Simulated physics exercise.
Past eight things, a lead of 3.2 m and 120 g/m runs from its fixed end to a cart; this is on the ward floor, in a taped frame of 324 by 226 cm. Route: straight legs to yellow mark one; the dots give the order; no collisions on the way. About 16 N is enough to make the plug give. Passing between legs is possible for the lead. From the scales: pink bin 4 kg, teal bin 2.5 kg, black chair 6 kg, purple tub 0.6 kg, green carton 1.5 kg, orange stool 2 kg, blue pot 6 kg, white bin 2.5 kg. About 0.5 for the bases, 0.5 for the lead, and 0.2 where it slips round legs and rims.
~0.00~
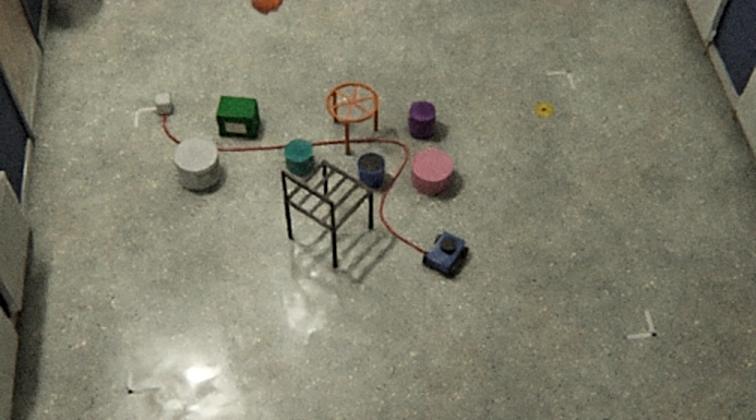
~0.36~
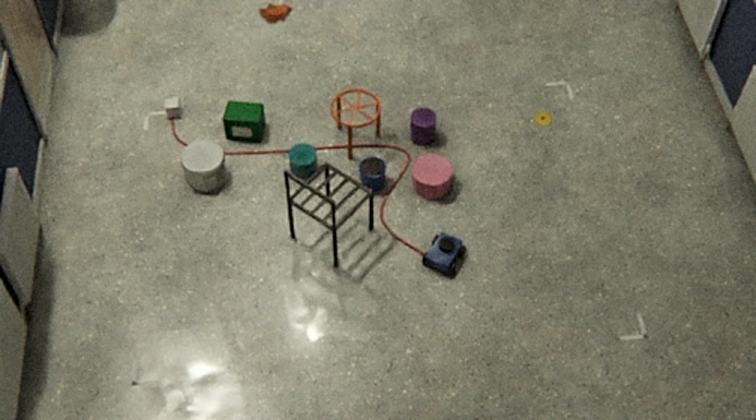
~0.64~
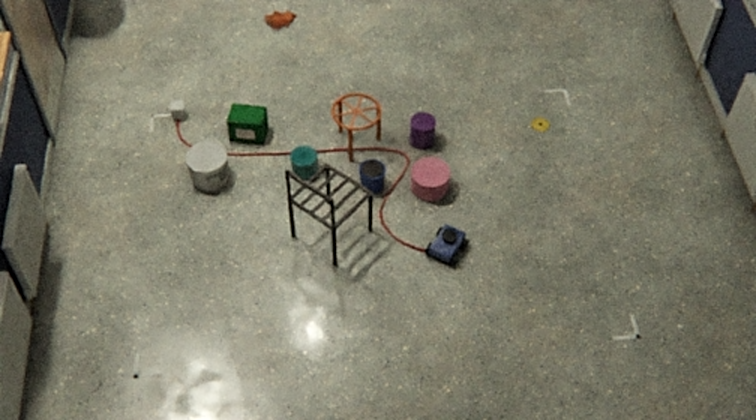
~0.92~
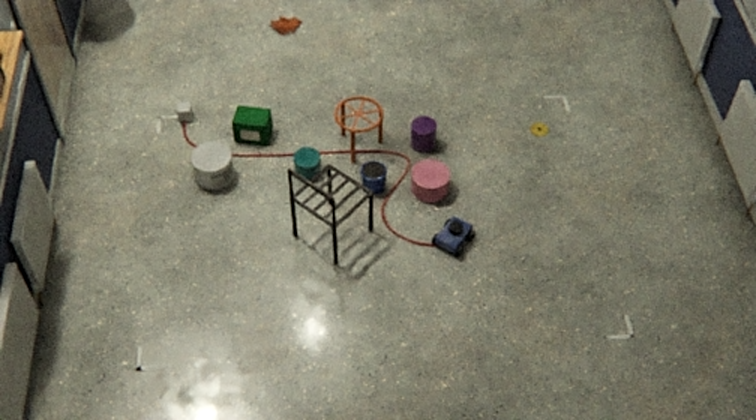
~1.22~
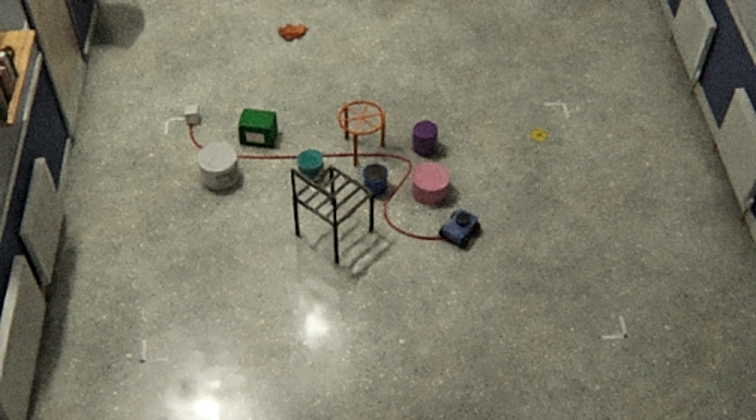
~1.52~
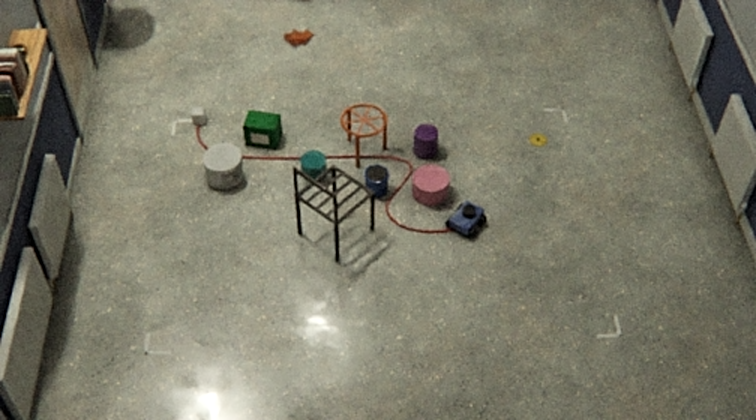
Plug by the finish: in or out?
In.
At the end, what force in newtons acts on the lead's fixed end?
The pull at the fixed end comes to around 12 N.
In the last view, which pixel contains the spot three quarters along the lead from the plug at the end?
Around (462, 188).
At 2.4 s, cart at (484, 203), lead slack at the fixed end; nothing else has moved.
At 3.3 s, cart at (504, 179), lead slack at the fixed end; nothing else has moved.
At 4.1 s, cart at (523, 156), lead slack at the fixed end; nothing else has moved.
At 5.0 s, cart at (533, 142), 13 N at the fixed end; pink bin 3 cm off its start.
At 5.4 s, cart at (534, 142), 12 N at the fixed end; pink bin 3 cm off its start at (432, 175).
